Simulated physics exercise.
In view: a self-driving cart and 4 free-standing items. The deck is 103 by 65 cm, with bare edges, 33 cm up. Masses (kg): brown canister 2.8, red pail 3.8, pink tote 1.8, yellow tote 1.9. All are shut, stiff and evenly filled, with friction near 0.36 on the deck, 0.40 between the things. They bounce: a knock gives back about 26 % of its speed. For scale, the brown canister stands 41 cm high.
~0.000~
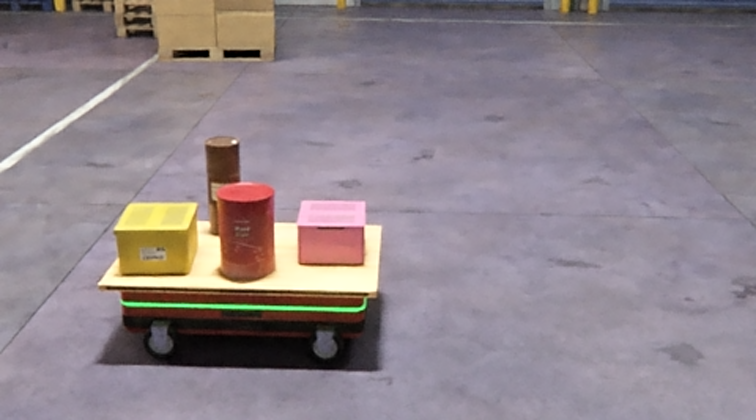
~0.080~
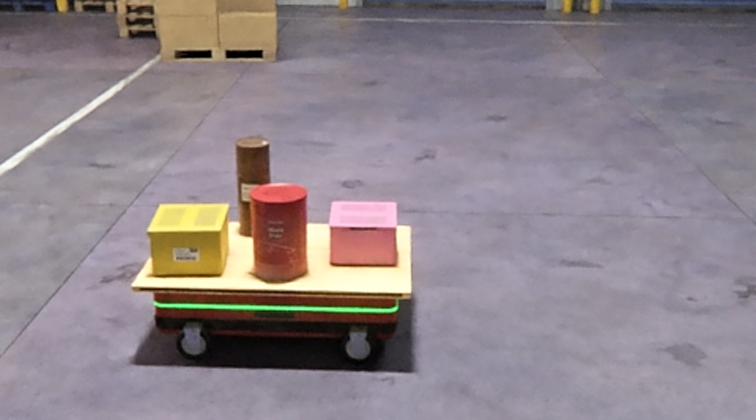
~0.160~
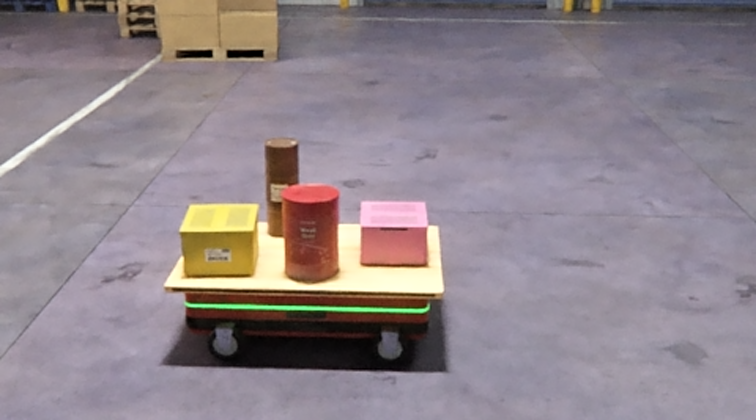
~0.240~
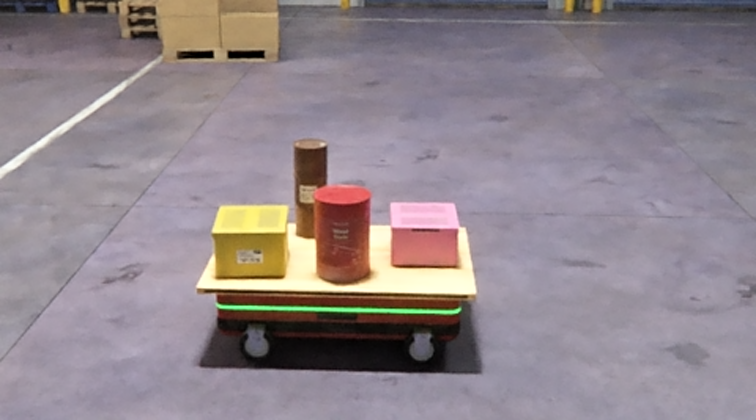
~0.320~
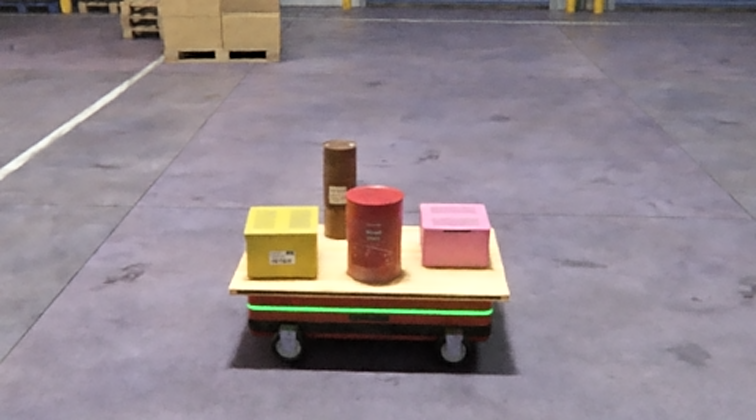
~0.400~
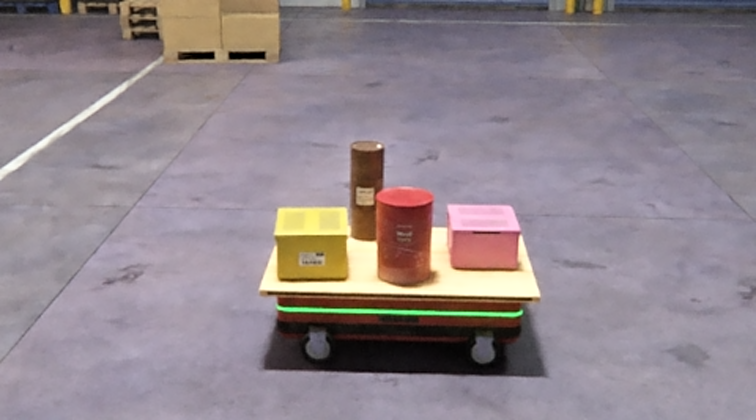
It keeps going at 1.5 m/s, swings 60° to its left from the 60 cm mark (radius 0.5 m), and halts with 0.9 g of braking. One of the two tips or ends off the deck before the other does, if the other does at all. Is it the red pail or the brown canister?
The first of the two, the red pail.
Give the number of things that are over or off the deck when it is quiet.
In all, 3.
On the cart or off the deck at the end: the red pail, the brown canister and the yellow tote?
The red pail finishes off the deck; the brown canister is still on the cart; the yellow tote is still on the cart.
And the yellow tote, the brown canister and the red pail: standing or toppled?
The yellow tote keeps standing; the brown canister falls over; the red pail falls over.
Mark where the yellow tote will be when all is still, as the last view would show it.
Around (564, 195).
After 0.70 s, cart 105 cm along, turned 35°; red pail moved 17 cm near (528, 225); brown canister 5° off upright near (448, 182); pink tote moved 33 cm.
After 0.90 s, cart 135 cm along, turned 59°; red pail and pink tote now off the deck; brown canister 24° off upright near (477, 168); yellow tote moved 10 cm.
After 1.10 s, cart 155 cm along, turned 60°; brown canister 35° off upright near (507, 159); yellow tote moved 16 cm.
After 1.40 s, cart 155 cm along, turned 60°, stopped; brown canister on its side near (544, 173); yellow tote moved 31 cm.
In the end (3.9 s), off the deck, red pail and pink tote; toppled on the cart, brown canister; not toppled but over 10 cm from the start, yellow tote. At the end, from the last picture's camera, red pail near (675, 269), brown canister near (537, 161). Red pail went at 0.72 s; brown canister went at 1.12 s.
